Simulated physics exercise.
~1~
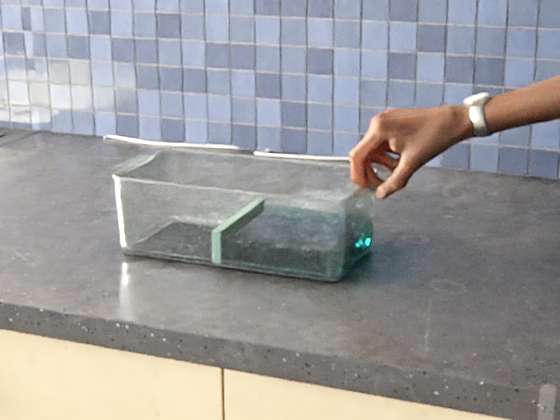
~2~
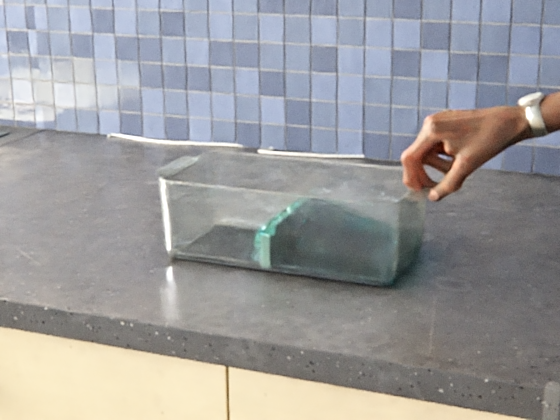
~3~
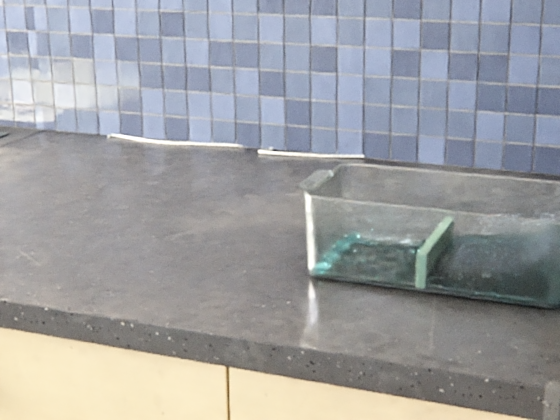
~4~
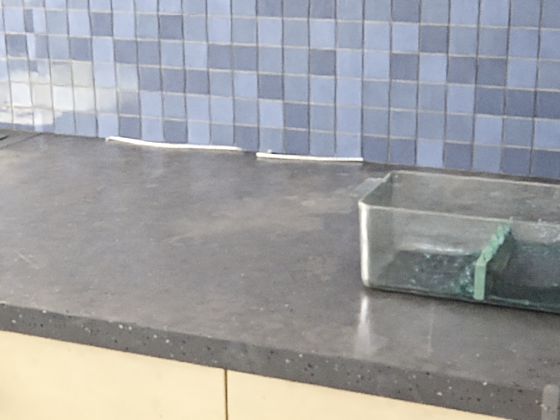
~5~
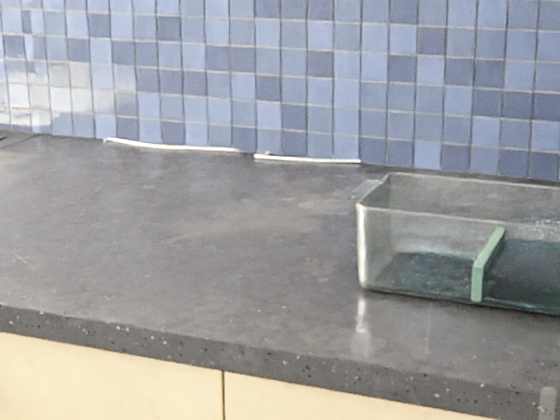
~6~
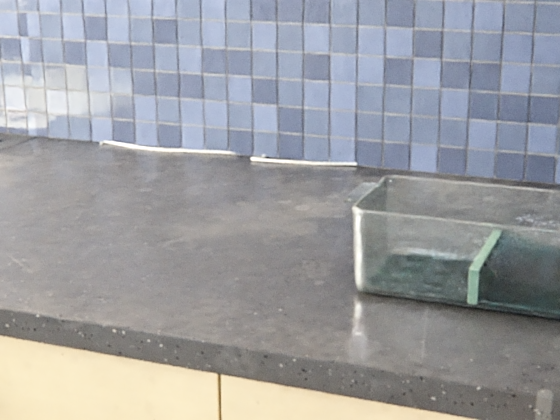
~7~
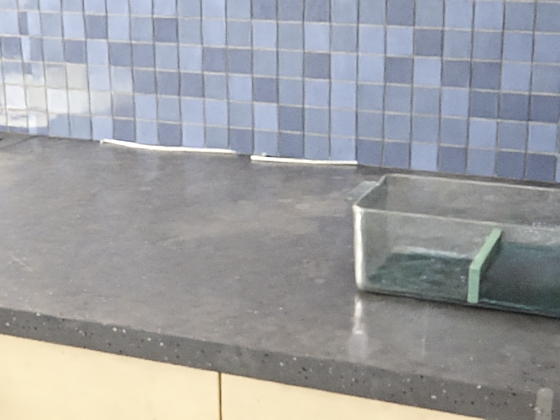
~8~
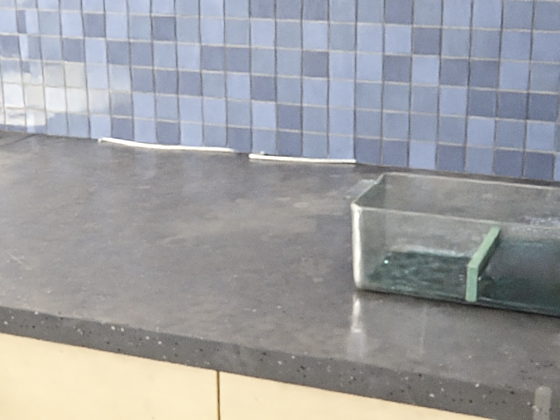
The footage shows a hand moving a clear rectangular tub of water to the right along a grey counter before blue tiles; the water surges and some crosses the low green divider into the left part, then settles as the tub rests partly out of view.
